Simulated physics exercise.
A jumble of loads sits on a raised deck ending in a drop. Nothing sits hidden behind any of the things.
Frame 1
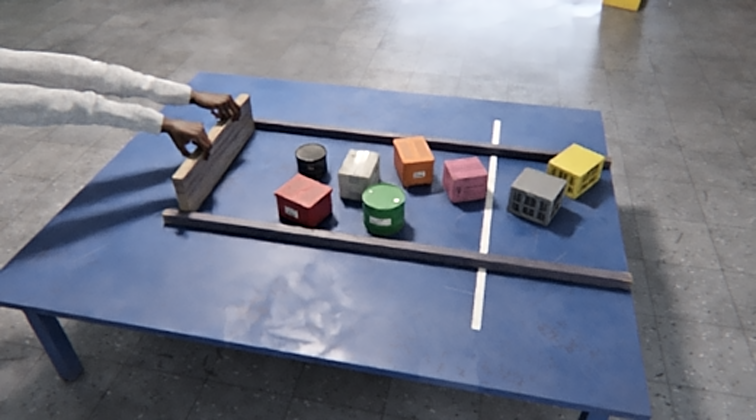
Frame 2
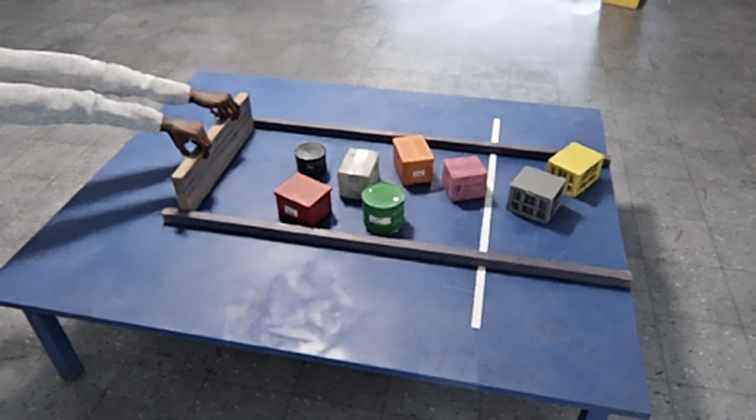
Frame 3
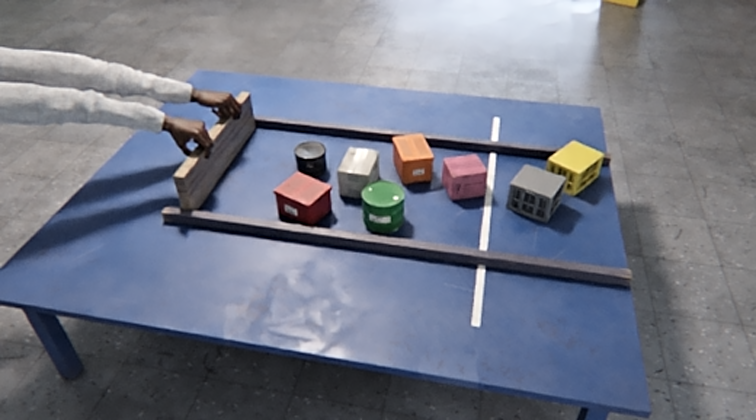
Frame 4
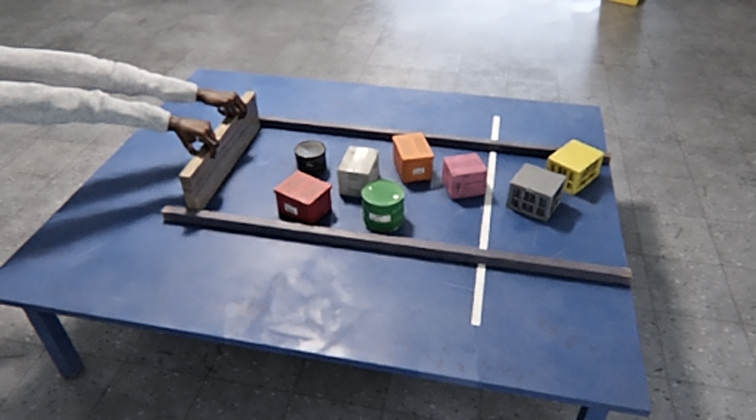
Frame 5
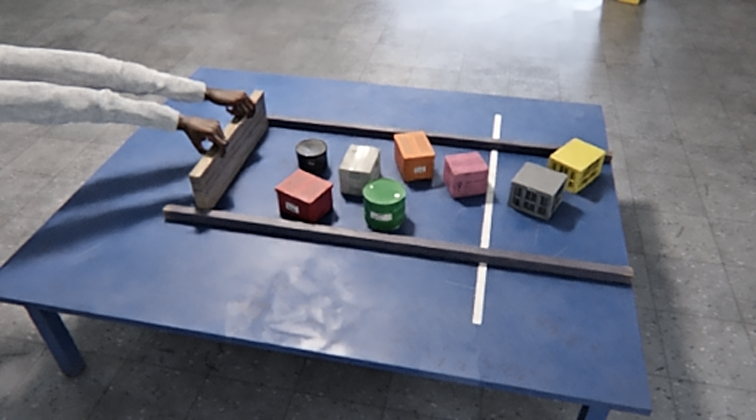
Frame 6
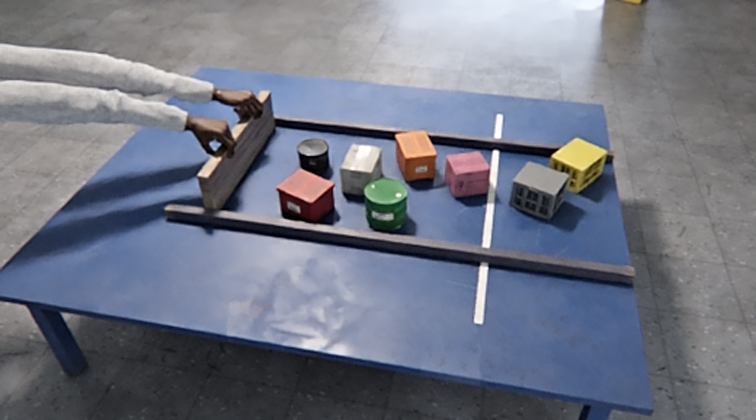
Two hands slide a wooden plank slightly right toward scattered boxes on a blue table.
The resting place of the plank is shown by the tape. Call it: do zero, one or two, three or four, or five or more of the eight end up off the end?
Zero end up off it.
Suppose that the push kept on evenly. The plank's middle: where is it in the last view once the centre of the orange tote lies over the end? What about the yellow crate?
The middle is at (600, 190) when it's the orange tote, and at (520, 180) when it's the yellow crate.
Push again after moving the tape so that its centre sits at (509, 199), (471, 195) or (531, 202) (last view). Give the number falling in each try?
In order: 0, 0 and 1.
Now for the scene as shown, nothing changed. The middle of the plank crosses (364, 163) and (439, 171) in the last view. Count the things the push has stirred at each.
The first number is 5, the next one 6.
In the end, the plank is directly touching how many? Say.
In total, 3.
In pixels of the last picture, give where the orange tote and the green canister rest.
Final centres, first then second: (518, 155), (561, 228).
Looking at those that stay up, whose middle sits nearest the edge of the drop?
Nearest at the end: The yellow crate.
Soon after, none off yet; yellow crate at rest near (577, 165); grey crate at rest near (539, 190); pink box at rest near (467, 174).
Then, none off yet; yellow crate at rest near (577, 165); grey crate at rest near (539, 190); pink box moved about its own width near (488, 175).
At rest, the number that fall off is zero.
